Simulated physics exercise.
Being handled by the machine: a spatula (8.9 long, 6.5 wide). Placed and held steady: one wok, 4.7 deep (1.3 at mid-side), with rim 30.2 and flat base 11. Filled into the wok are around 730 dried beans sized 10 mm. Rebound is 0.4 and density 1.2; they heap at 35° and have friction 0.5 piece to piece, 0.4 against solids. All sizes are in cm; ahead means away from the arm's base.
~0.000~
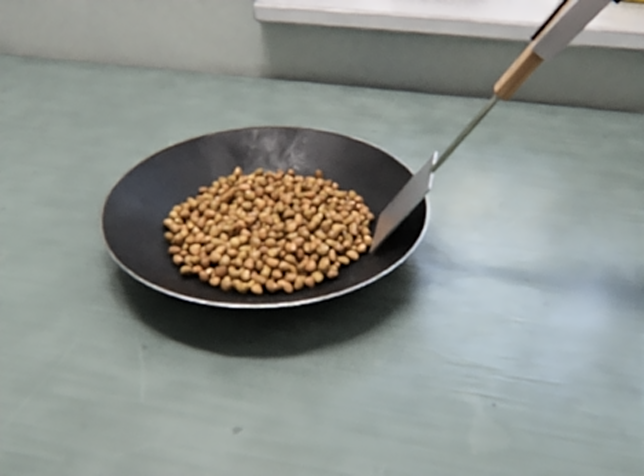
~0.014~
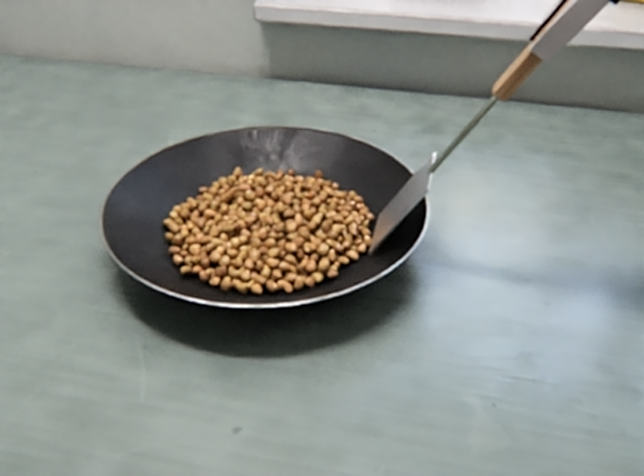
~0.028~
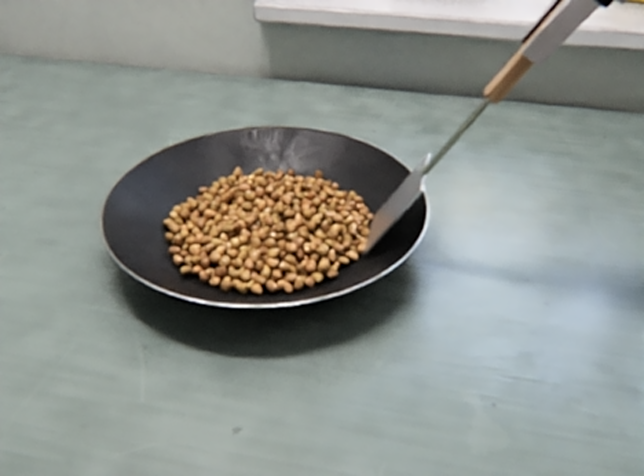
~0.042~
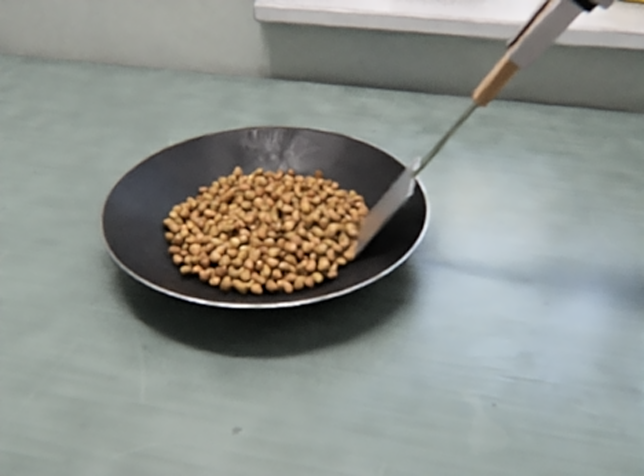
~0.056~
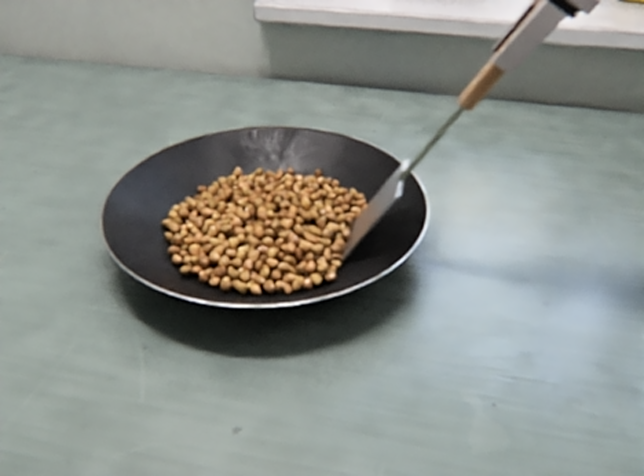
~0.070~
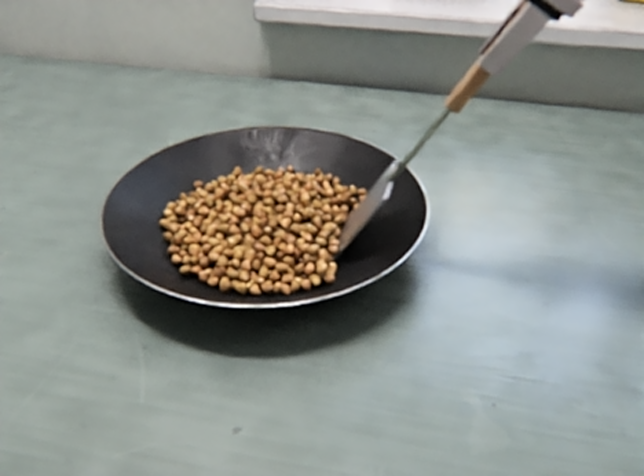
A metal spatula with a wooden section on its handle, held by a partly visible machine, slides a short way left inside a black wok on a greenish surface, pressing into the right side of a pile of brown beans.
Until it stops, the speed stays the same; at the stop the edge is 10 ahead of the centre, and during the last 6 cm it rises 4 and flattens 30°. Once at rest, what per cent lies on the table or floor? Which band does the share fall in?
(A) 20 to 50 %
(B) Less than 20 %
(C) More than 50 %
Less than 20 %.
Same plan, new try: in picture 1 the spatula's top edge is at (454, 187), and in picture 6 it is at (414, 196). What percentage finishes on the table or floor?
10 per cent.
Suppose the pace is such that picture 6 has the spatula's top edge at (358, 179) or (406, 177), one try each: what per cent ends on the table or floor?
30 % and 5 %.
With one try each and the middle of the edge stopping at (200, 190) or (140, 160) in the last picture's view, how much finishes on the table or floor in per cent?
Estimates, in order: 0 % and 20 %.
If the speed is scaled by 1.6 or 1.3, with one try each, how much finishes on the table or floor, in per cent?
Around 25 per cent, then around 20 per cent, would end on the table or floor.
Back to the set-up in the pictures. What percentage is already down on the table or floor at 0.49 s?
Around 10 %.
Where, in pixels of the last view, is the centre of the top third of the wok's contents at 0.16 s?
I'd point to about (222, 205).
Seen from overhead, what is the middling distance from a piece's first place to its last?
Distance: Around 5 cm.
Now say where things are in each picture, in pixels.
Spatula top edge at (433, 169), sloping 59°; upper third of the load around (270, 219), from x 170 to 370, top at y 175; 727 in the wok, in the first frame.
Spatula top edge at (432, 169), sloping 59°; upper third of the load around (270, 219), from x 170 to 370, top at y 175, in the second frame.
Spatula top edge at (426, 171), sloping 59°; upper third of the load around (270, 219), from x 170 to 370, top at y 175, in the third frame.
Spatula top edge at (414, 175), sloping 59°; upper third of the load around (271, 217), from x 170 to 365, top at y 175, in the fourth frame.
Spatula top edge at (403, 177), sloping 59°; upper third of the load around (270, 215), from x 170 to 365, top at y 175, in the fifth frame.
Spatula top edge at (391, 179), sloping 59°; upper third of the load around (267, 211), from x 165 to 370, top at y 170; 727 in the wok, in the sixth frame.
After 0.16 s, sloping 59°, highest piece 4 above the table; 727 in the wok.
After 0.25 s, sloping 52°, highest piece 7 above the table; 721 in the wok, 6 on the blade or in flight.
After 0.49 s, sloping 29°, highest piece 6 above the table; 653 in the wok, 68 on the table or floor, 6 on the blade or in flight.
After 1.54 s, sloping 29°, highest piece 5 above the table; 653 in the wok, 74 on the table or floor.
At rest, 653 in the wok, 74 on the table or floor. That is 10 % on the table or floor.
